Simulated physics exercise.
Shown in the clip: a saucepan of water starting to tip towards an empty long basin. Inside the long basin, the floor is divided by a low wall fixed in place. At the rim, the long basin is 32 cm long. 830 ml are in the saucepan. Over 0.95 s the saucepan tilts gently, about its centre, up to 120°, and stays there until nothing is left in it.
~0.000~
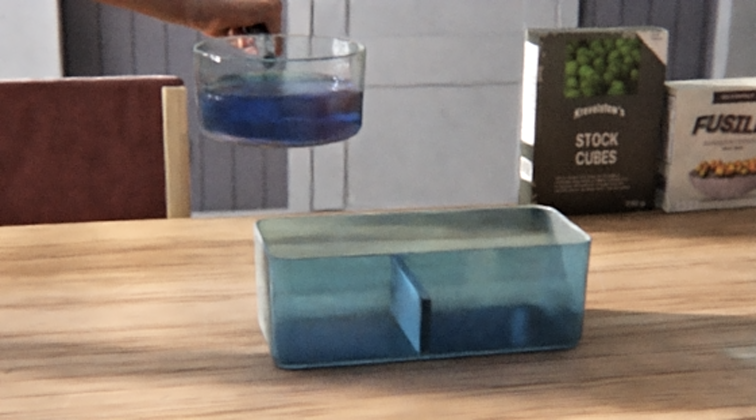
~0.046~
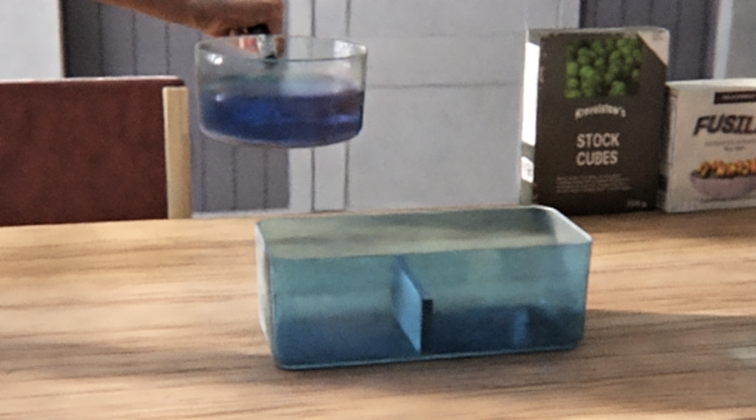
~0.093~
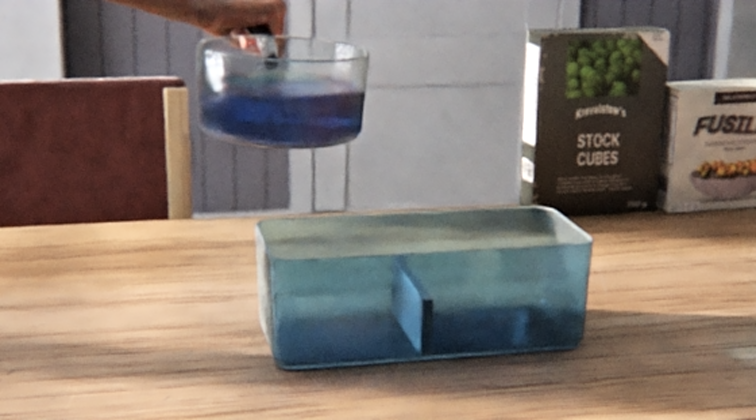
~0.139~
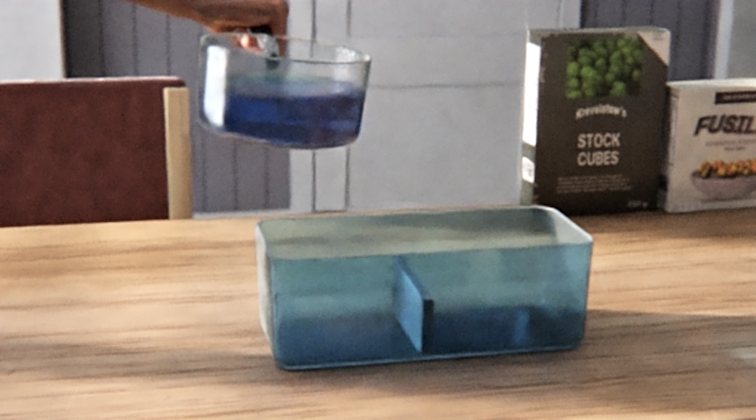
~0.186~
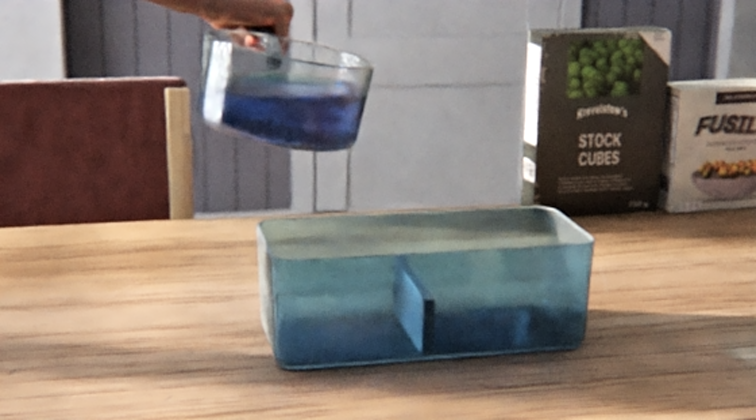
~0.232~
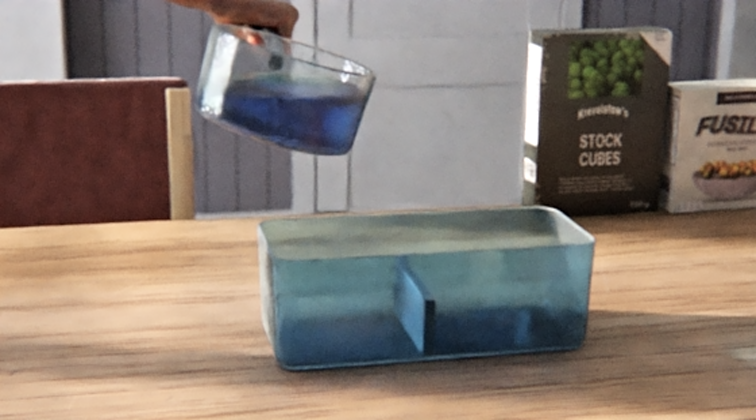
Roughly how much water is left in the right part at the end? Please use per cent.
Roughly 33 per cent is left in the right part.
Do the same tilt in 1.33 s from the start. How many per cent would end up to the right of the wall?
45 per cent.
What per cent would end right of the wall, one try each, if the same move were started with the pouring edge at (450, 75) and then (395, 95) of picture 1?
I'd expect close to 90 per cent and then close to 55 per cent.
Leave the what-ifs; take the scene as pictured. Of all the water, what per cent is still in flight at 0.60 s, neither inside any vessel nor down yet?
Around 42 in a hundred.
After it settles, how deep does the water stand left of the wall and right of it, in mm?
Once settled, the left stands around 30 mm and the right around 12 mm.
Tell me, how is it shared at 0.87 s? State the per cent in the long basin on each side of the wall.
Near 54 on the left, 32 on the right.
Then, 0.60 s in, the tilt is 84° and 47 per cent is still to pour, 4 is left of the wall and 8 right of it.
Then, 0.87 s in, the tilt is 118° and 5 per cent is still to pour, 53 is left of the wall and 32 right of it.
Then, 1.15 s in, the tilt is 120° and 0 per cent is still to pour, 65 is left of the wall and 32 right of it.
Then, 1.45 s in, the tilt is 120° and 0 per cent is still to pour, 65 is left of the wall and 33 right of it.
Finally, 65 per cent lies left of the wall, 33 right of it and 2 outside.
